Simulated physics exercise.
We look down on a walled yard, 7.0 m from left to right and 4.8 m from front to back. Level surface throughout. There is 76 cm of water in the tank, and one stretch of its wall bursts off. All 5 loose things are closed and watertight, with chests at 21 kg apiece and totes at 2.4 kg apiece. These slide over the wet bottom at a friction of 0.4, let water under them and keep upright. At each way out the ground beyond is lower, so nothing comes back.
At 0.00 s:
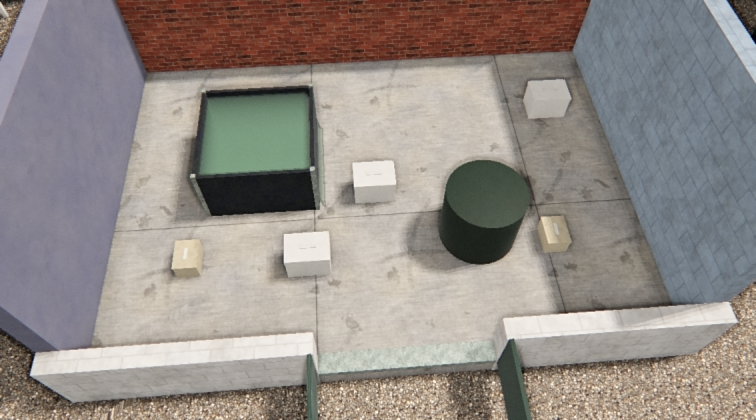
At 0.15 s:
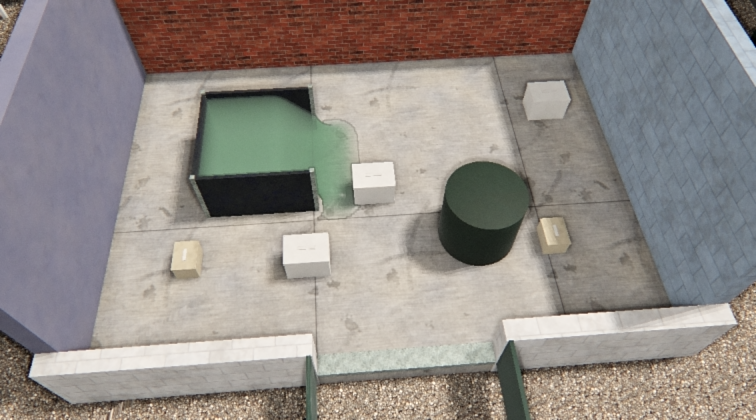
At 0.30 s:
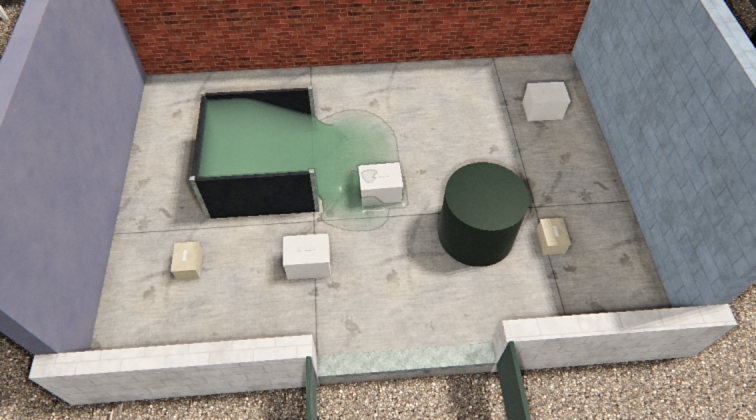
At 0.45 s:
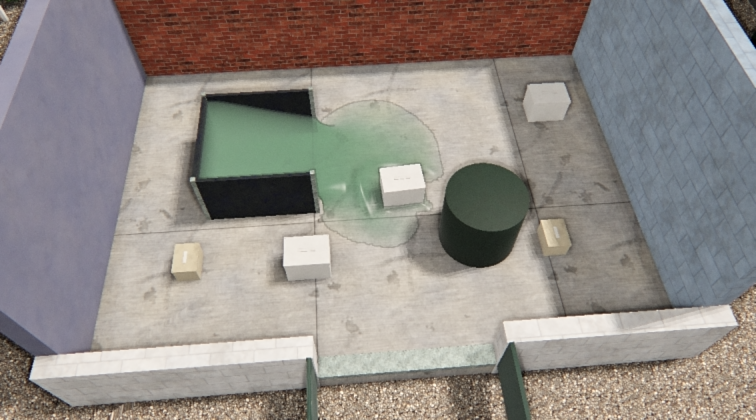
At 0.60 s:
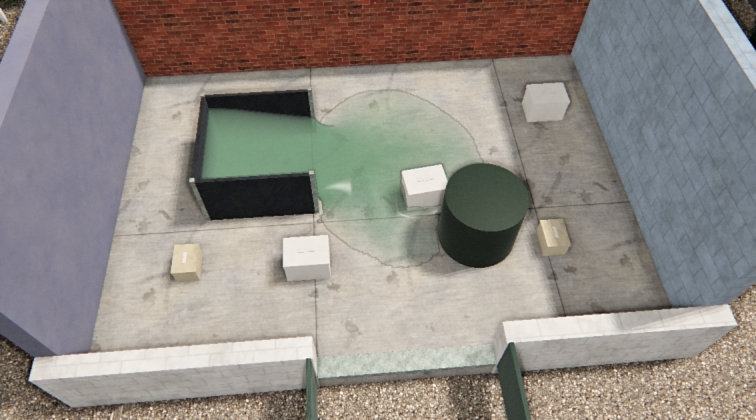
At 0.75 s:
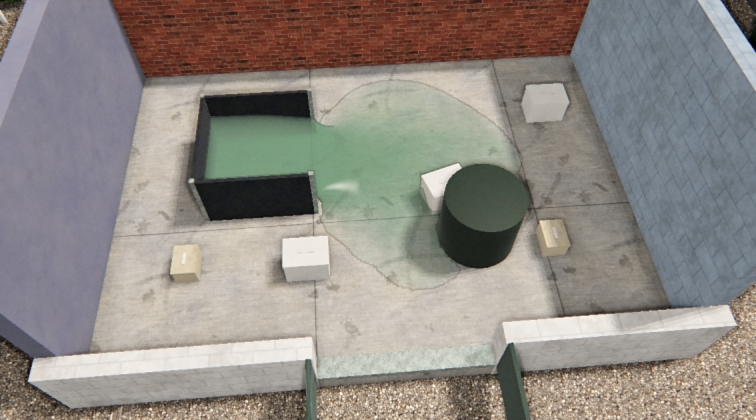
In a walled yard, green water burst from the right side of a square tank and spread across the concrete, pushing one white box rightward until it turned against a dark green cylinder.
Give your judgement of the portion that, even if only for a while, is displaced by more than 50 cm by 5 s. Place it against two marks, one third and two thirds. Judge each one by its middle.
Most likely the fraction ends up somewhere in the middle, I'd say.
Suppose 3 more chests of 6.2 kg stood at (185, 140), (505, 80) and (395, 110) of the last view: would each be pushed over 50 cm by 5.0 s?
Check, in order - not exceeded, exceeded, exceeded.
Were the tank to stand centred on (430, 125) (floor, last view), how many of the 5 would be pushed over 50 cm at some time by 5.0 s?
Count: 2.
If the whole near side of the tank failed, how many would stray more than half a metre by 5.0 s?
Then the count would be 2.
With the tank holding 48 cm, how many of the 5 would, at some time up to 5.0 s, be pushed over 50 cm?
Count under that change: 3.
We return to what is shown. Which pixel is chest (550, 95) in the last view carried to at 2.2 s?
It would be close to (573, 56) by then.
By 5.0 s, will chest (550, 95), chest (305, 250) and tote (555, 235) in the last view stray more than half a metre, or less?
First exceeding it, second falling below it, third falling below it.
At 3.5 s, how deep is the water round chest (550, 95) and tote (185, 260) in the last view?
Some 15 cm at the first, some 0 cm at the second.
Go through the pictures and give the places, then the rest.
A chest at (374, 173) rests on the ground; a chest at (307, 247), on the bottom; water covers 2.0 m2; 0 of 5 have shifted, in the first picture.
A chest at (374, 175), on the bottom; a chest at (306, 248), on the bottom; 3.0 m2 under water; 0 of 5 have shifted, in the second picture.
A chest at (381, 176), on the bottom, 9 cm from its start; a chest at (306, 249), on the bottom; 4.1 m2 under water; 1 of 5 have shifted, in the third picture.
A chest at (402, 178), on the bottom, 38 cm from its start; a chest at (306, 250), on the bottom; 5.5 m2 under water; 1 of 5 have shifted, in the fourth picture.
A chest at (425, 179), on the bottom, 69 cm from its start; a chest at (306, 251) rests on the ground; water covers 7.1 m2; 1 of 5 have shifted, in the fifth picture.
A chest at (447, 180) rests on the ground, 98 cm from its start; a chest at (305, 251), on the bottom; 8.9 m2 under water; 1 of 5 have shifted, in the sixth picture.
After 1.1 s 1 of 5 are over 50 cm from their spots; 0 afloat.
After 2.2 s 2 of 5 are over 50 cm from their spots; 1 afloat.
After 3.5 s 2 of 5 are over 50 cm from their spots; 1 afloat.
After 5.0 s 2 of 5 are over 50 cm from their spots, and 2 have been at some point; 1 afloat.
